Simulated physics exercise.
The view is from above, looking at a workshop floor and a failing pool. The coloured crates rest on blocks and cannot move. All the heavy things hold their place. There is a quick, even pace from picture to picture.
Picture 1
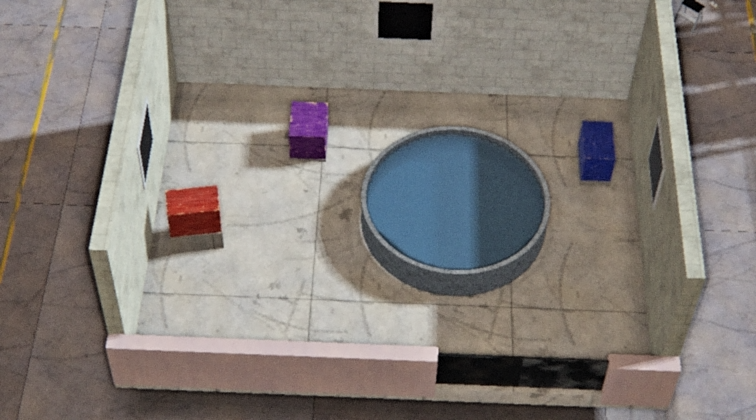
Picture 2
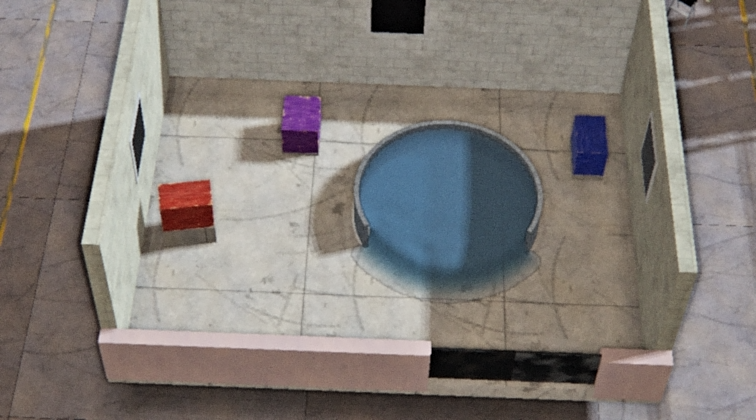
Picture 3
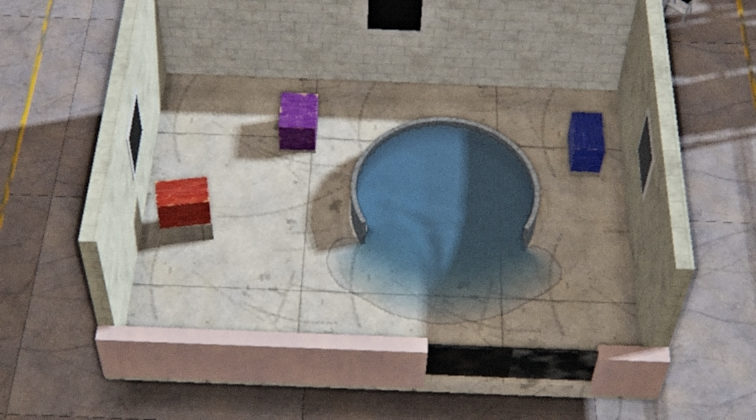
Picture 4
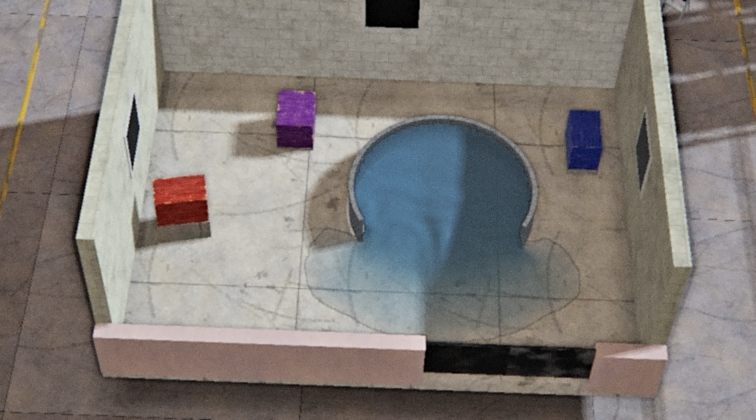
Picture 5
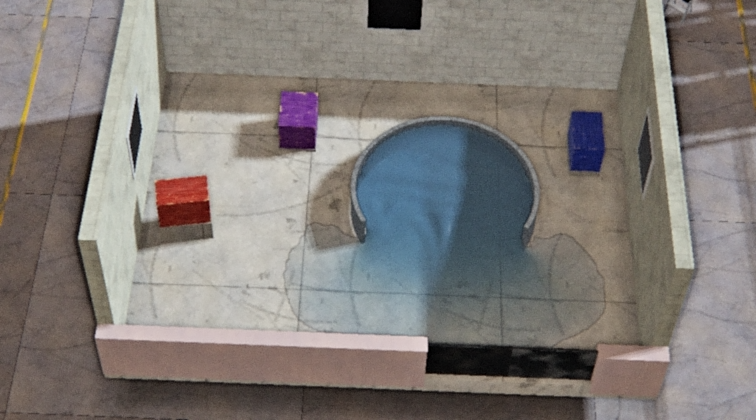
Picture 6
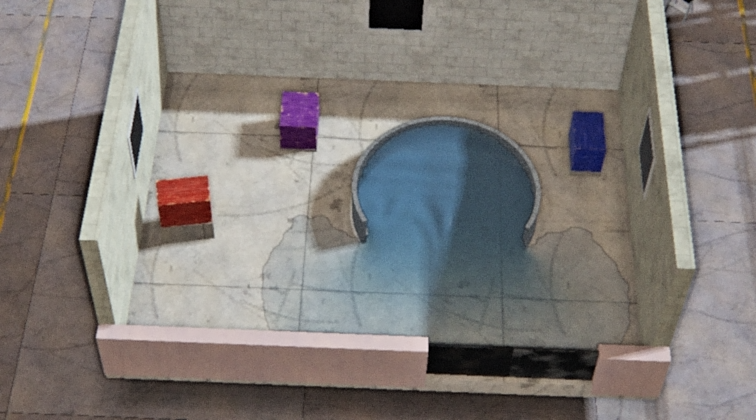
On a walled workshop floor with red, purple and blue blocks, a round tank of blue water stands whole, then its front side opens and water pours out, spreading forward and to both sides across the floor.
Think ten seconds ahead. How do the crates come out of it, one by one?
One by one: The purple crate comes out wet; the red crate comes out dry; the blue crate comes out wet.
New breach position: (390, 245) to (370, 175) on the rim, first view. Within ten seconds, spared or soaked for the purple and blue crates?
So the purple crate goes wet while the blue crate remains untouched.
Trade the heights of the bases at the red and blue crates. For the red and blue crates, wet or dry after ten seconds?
Red: Is reached; blue: Stays clear.
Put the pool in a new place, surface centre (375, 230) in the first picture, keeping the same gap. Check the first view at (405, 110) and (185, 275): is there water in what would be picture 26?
The first is not reached, and then the second is wetted.
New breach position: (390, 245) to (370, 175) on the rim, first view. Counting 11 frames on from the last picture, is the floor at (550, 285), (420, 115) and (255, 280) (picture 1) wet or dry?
First spot unwetted, second unwetted, third drenched.
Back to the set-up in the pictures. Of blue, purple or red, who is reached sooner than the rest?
It's the red-painted one.
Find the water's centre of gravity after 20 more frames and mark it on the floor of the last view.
It is near (422, 283).
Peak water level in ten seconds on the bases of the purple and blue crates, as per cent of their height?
260 and 210 %, roughly.
A moment on, water covers 35 % of the floor; the purple crate not reached, the red crate not reached, the blue crate not reached.
Next, water covers 35 % of the floor; the purple crate not reached, the red crate water round its plinth, the blue crate not reached.
Then, water covers 55 % of the floor; the purple crate not reached, the red crate water round its plinth, the blue crate water round its plinth.
Later, water covers 85 % of the floor; the purple crate water round its plinth, the red crate water round its plinth, the blue crate water round its plinth.
In the end, water covers 100 % of the floor; the purple crate was topped, the red crate stayed above the water, the blue crate was topped.
